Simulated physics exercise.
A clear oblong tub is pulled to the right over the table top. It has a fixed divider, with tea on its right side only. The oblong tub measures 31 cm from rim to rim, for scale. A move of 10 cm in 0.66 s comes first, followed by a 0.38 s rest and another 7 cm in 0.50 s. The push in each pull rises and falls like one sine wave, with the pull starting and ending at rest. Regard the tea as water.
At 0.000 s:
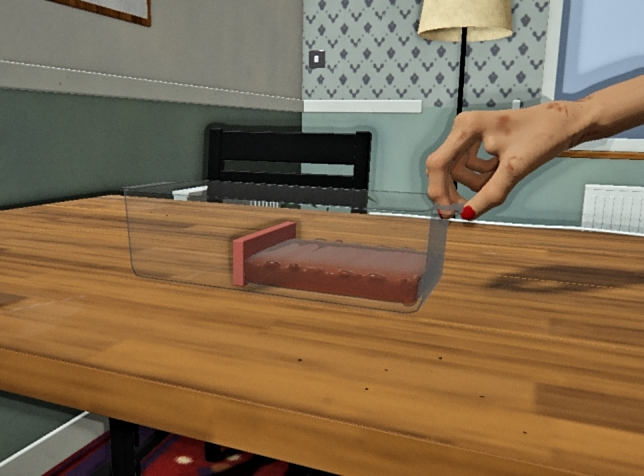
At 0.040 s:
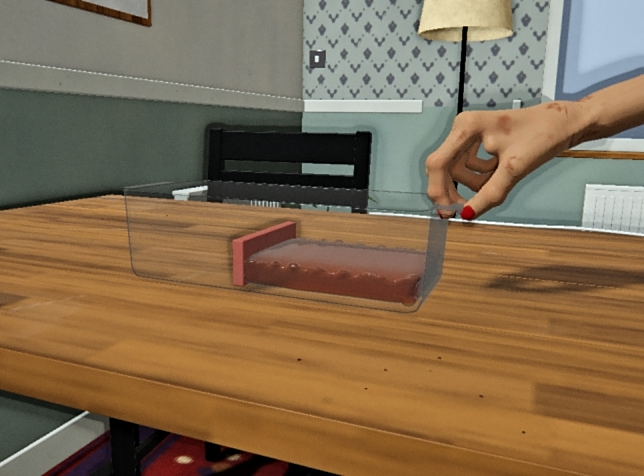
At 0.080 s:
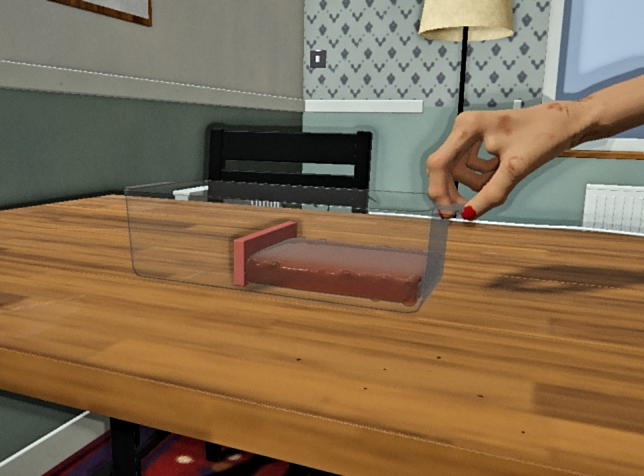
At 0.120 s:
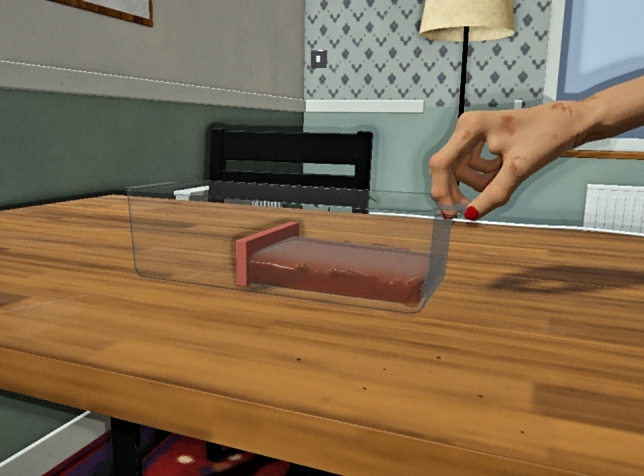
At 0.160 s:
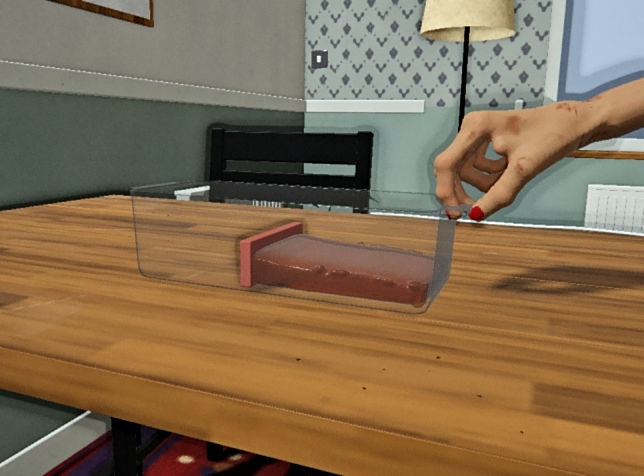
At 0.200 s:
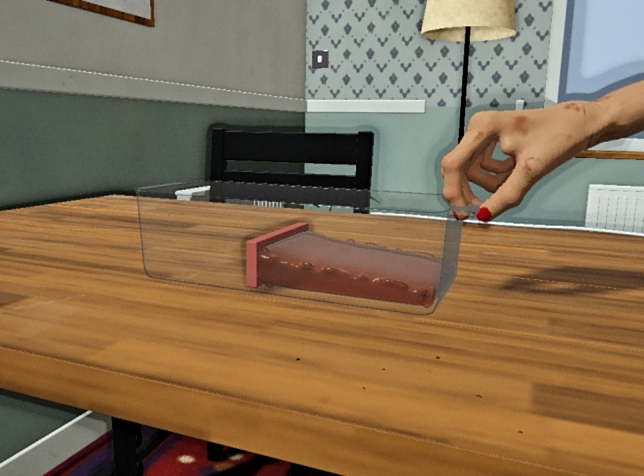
A hand with red nails grips the right rim of a clear oblong tub on a wooden table, seen from just above the table top in a room with patterned wallpaper. Reddish-brown tea fills the tub's right side beside a red divider, with a black chair and a lamp behind. The hand slowly pulls the tub slightly rightward, and the tea's surface tilts, higher at the divider.
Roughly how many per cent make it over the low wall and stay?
My estimate: 9 per cent.
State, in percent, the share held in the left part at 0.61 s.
0 %.
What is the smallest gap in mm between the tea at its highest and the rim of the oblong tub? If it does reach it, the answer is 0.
Roughly 15 mm.
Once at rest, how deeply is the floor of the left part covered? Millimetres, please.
Near 4 mm.
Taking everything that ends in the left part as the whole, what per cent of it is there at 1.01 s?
My estimate is about 60 in a hundred.
After 0.61 s it has gone 10 cm; 0 per cent is on the left side and 0 is out of the oblong tub.
After 1.01 s it has gone 10 cm; 5 per cent is on the left side and 0 is out of the oblong tub.
After 1.42 s it has gone 16 cm; 5 per cent is on the left side and 0 is out of the oblong tub.
After 1.83 s it has gone 17 cm; 6 per cent is on the left side and 0 is out of the oblong tub.
In the end 9 per cent is on the left side and 0 is out of the oblong tub.
